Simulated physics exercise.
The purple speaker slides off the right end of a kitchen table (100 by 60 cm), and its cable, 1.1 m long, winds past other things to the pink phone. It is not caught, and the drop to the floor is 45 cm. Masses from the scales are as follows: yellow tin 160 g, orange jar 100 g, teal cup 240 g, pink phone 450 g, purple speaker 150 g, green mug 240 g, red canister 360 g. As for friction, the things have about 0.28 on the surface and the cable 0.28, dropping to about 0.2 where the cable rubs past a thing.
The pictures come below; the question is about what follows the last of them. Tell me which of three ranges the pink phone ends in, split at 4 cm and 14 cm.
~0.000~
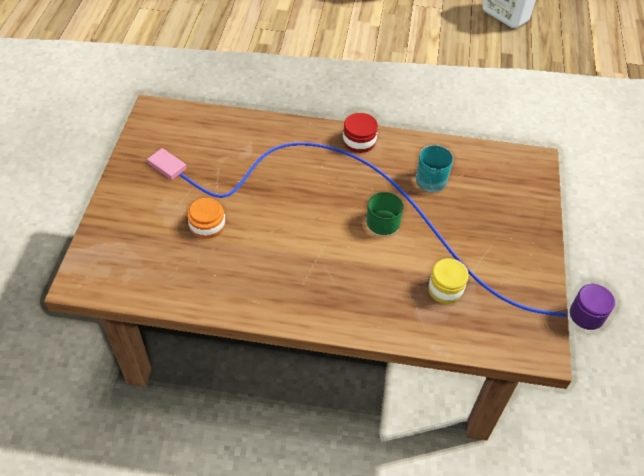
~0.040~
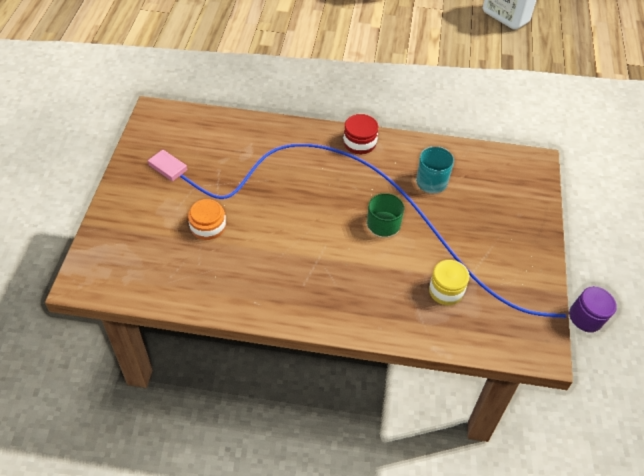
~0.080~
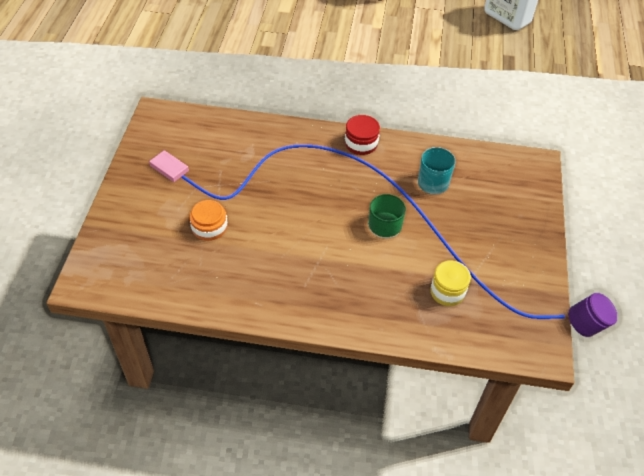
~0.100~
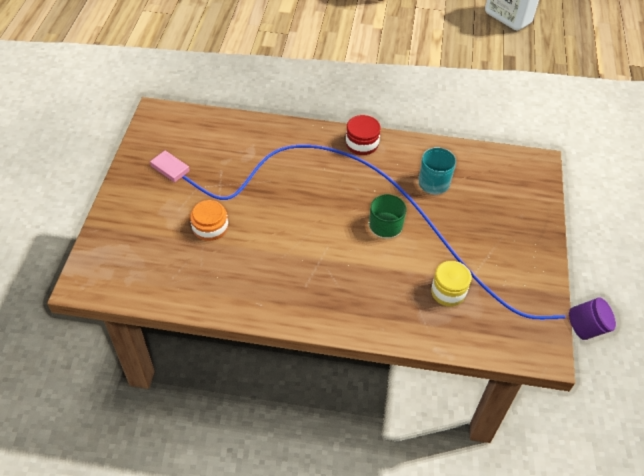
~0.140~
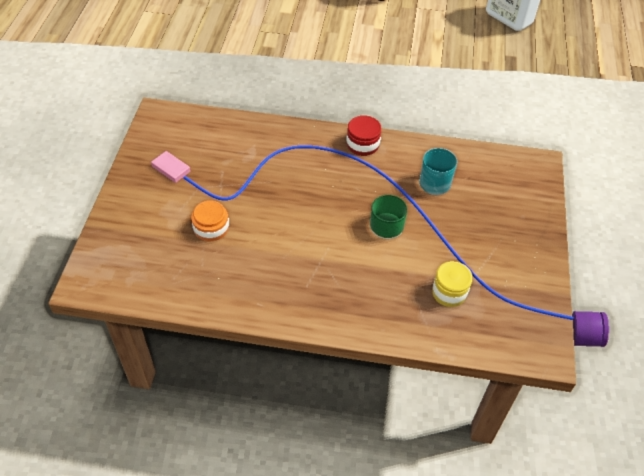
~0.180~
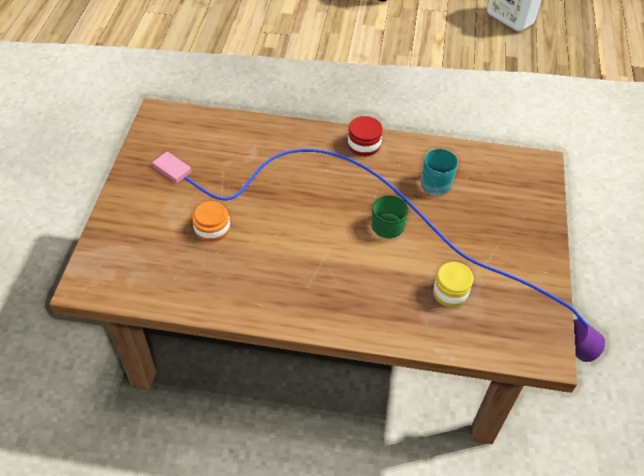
Reach: Medium-length.
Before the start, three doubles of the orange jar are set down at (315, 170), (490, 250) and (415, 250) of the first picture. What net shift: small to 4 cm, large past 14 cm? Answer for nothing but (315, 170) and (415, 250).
Result, in order: Major / minor.
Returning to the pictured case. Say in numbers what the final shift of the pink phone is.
Net shift for the pink phone is around 10 cm.
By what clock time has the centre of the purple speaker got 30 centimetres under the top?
Close to 0.32 s.
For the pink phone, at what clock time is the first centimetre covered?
Pink phone at 0.36 s on the clock.
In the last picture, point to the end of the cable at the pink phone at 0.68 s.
(232, 174) or thereabouts.
At 0.4 s, the cable's tail end at (216, 171); pink phone 6 cm off its start, purple speaker over the edge, green mug 1 cm off its start.
At 0.7 s, the cable's tail end at (232, 174); pink phone 9 cm off its start, purple speaker over the edge, green mug 2 cm off its start.
At 0.9 s, the cable's tail end at (232, 174); pink phone 9 cm off its start at (213, 171), purple speaker over the edge, green mug 2 cm off its start at (389, 214).
At 1.2 s, the cable's tail end at (232, 174); pink phone 9 cm off its start, purple speaker over the edge, green mug 2 cm off its start.
At 2.4 s, the cable's tail end at (232, 174); pink phone 9 cm off its start at (213, 171), purple speaker over the edge, green mug 2 cm off its start at (389, 214).
